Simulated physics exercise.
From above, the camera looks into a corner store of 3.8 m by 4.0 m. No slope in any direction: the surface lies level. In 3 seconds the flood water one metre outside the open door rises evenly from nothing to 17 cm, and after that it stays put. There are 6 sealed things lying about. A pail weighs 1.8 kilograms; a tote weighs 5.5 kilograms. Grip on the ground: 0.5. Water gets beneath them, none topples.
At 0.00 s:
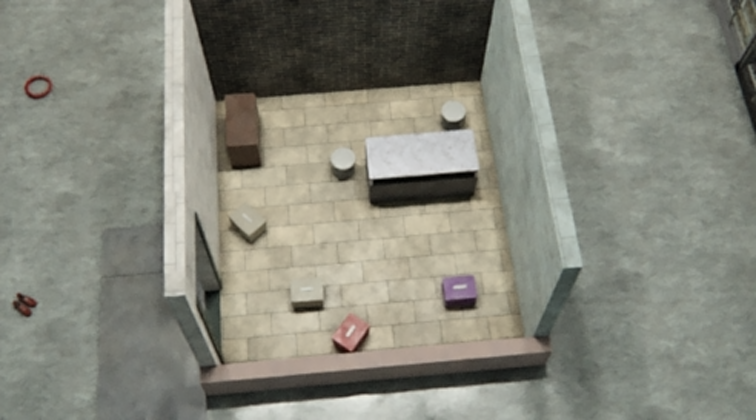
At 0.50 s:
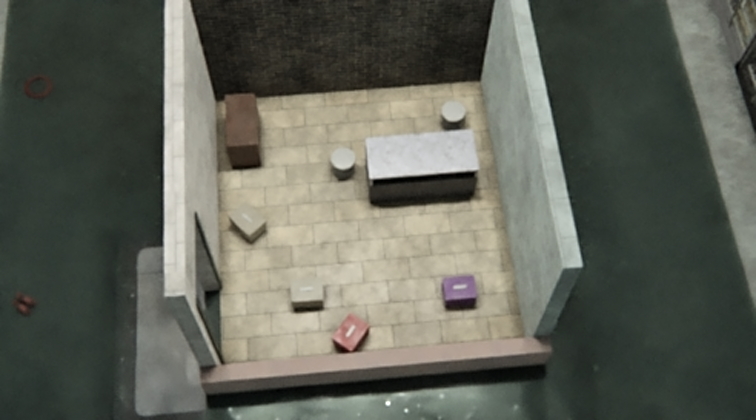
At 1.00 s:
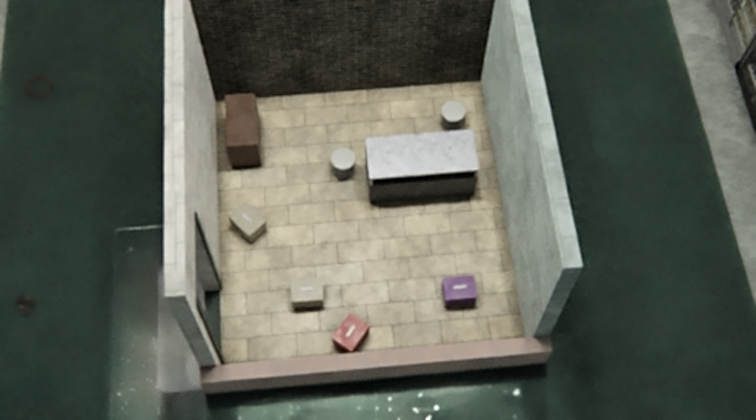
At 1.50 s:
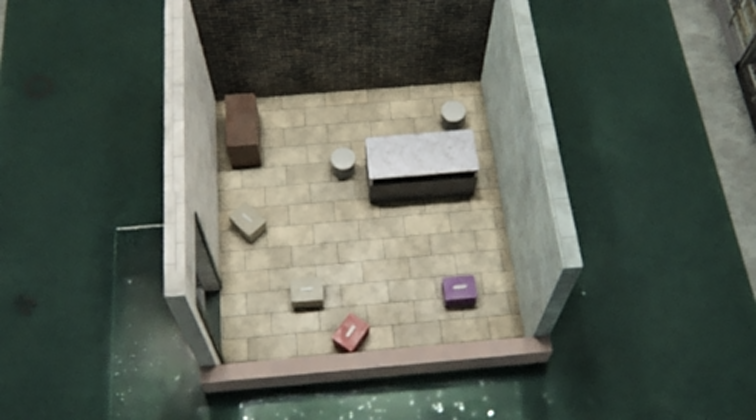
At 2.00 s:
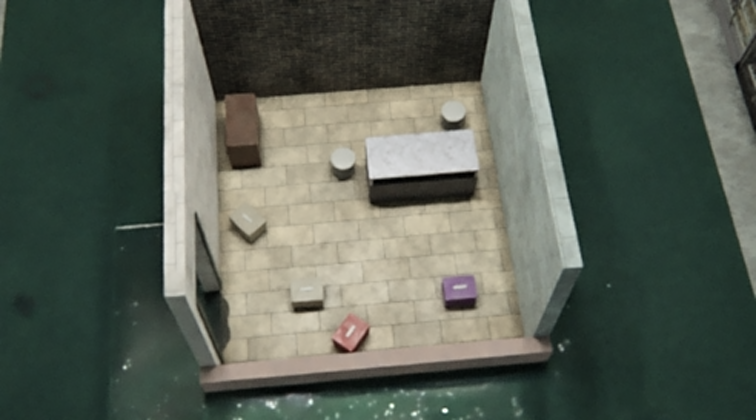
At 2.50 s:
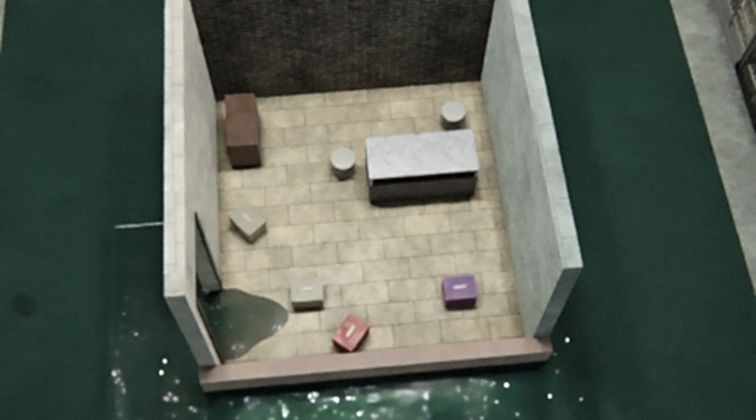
Dark water spreads around the small walled store, then seeps inside across the lower-left floor.
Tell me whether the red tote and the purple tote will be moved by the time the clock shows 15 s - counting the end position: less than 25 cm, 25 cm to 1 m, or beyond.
Red tote goes a long way; purple tote goes a long way.
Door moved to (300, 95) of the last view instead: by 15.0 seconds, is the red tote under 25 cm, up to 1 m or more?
In that case the red tote would have gone a great distance.
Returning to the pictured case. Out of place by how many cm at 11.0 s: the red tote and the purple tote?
Close to 250 cm for the first and 60 cm for the second.
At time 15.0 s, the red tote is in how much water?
10 cm, roughly.
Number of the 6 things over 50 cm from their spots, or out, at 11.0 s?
Count then: 5.
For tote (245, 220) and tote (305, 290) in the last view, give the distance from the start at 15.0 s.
They've ended up 50 cm and 300 cm away, in that order.
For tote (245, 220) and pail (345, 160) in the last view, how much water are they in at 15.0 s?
Roughly 4 and 8 cm.
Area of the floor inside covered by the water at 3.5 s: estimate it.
Roughly 2.5 m2.
After 3.5 s the red tote is near (352, 332), 0.0 m from its start, aground; the purple tote is near (460, 287), 0.0 m from its start, aground; 0 afloat.
After 6.8 s the red tote is near (500, 296), 1.9 m from its start, afloat; the purple tote is near (481, 227), 0.9 m from its start, afloat; 2 afloat.
After 11.0 s the red tote is near (487, 195), 2.6 m from its start, afloat; the purple tote is near (453, 237), 0.7 m from its start, afloat; 5 afloat.
After 15.0 s the red tote is near (487, 194), 2.6 m from its start, afloat; the purple tote is near (282, 174), 2.8 m from its start, afloat; 5 afloat.
